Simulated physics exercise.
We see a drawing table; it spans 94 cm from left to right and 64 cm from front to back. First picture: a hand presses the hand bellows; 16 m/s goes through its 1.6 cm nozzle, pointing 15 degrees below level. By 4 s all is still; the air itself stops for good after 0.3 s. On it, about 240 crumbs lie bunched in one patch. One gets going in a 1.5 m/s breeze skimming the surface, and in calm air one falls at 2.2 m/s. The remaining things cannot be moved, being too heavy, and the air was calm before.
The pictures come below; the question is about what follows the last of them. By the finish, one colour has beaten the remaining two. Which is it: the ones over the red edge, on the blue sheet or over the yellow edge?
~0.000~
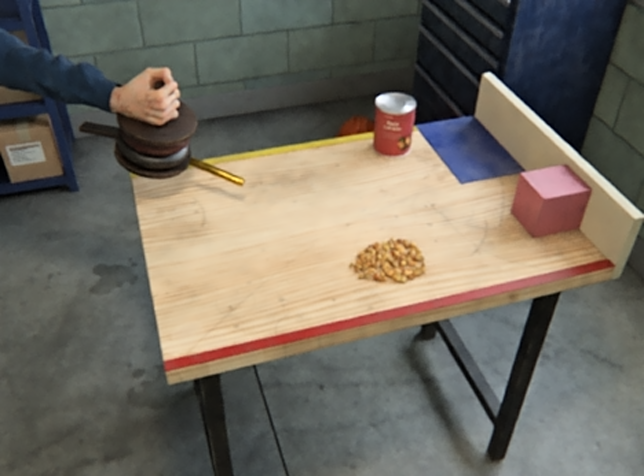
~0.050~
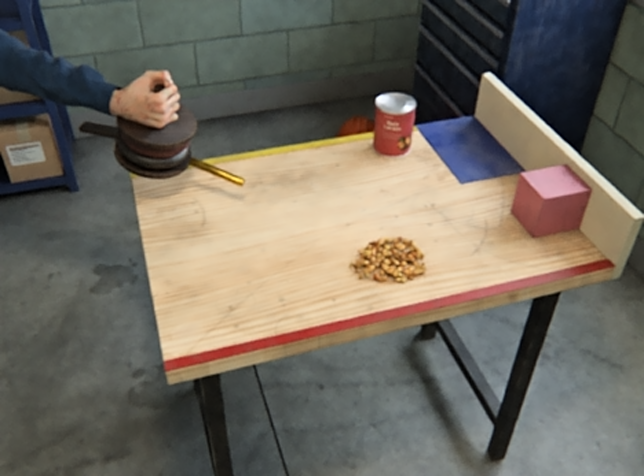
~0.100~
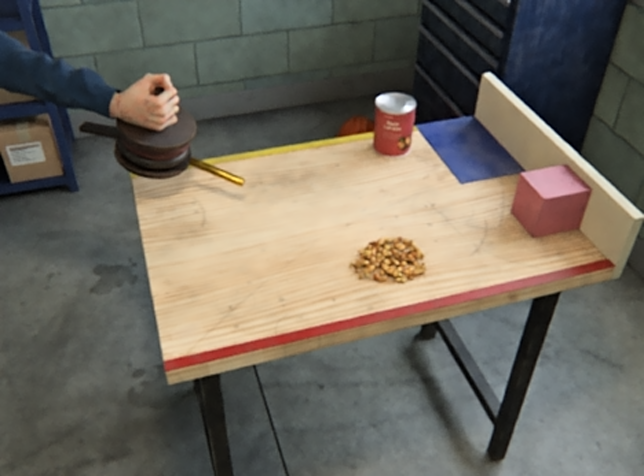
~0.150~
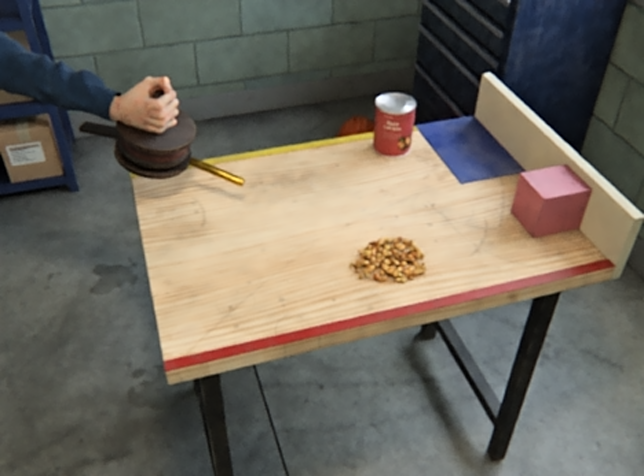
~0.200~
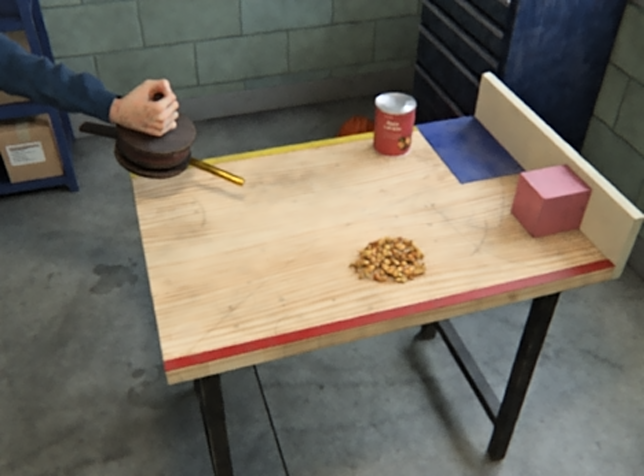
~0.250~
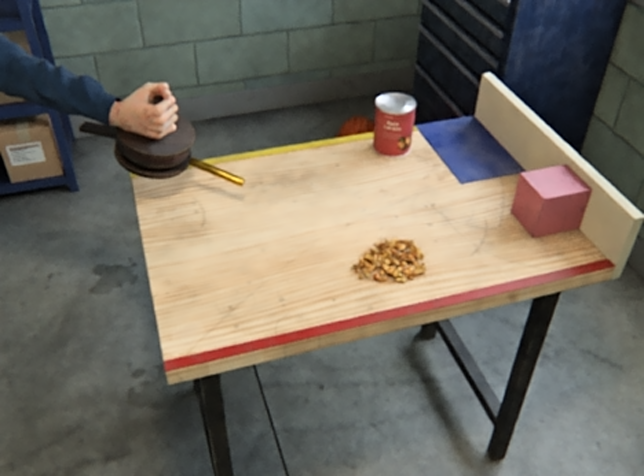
Red.
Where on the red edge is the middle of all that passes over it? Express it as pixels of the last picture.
About (498, 294).
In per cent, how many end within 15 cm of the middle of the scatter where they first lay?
Around 15 in a hundred.
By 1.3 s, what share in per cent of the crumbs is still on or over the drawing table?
Around 25 %.
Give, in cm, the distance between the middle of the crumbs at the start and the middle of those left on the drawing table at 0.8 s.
Around 10 cm from the start.
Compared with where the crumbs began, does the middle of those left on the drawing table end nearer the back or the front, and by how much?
The middle moved forwards, roughly 10 cm.
After 0.8 s, 23 % are still on the top, 0 % are on the blue sheet, 0 % over the yellow edge and 77 % over the red edge; the middle of those left on the top is near (424, 288).
After 1.3 s, 23 % are still on the top, 0 % are on the blue sheet, 0 % over the yellow edge and 77 % over the red edge; the middle of those left on the top is near (424, 288).
After 2.2 s, 23 % are still on the top, 0 % are on the blue sheet, 0 % over the yellow edge and 77 % over the red edge; the middle of those left on the top is near (424, 288).
After 4.0 s, at the end, 0 % are on the blue sheet, 0 % over the yellow edge and 77 % over the red edge; the middle of those left on the top is near (424, 288).
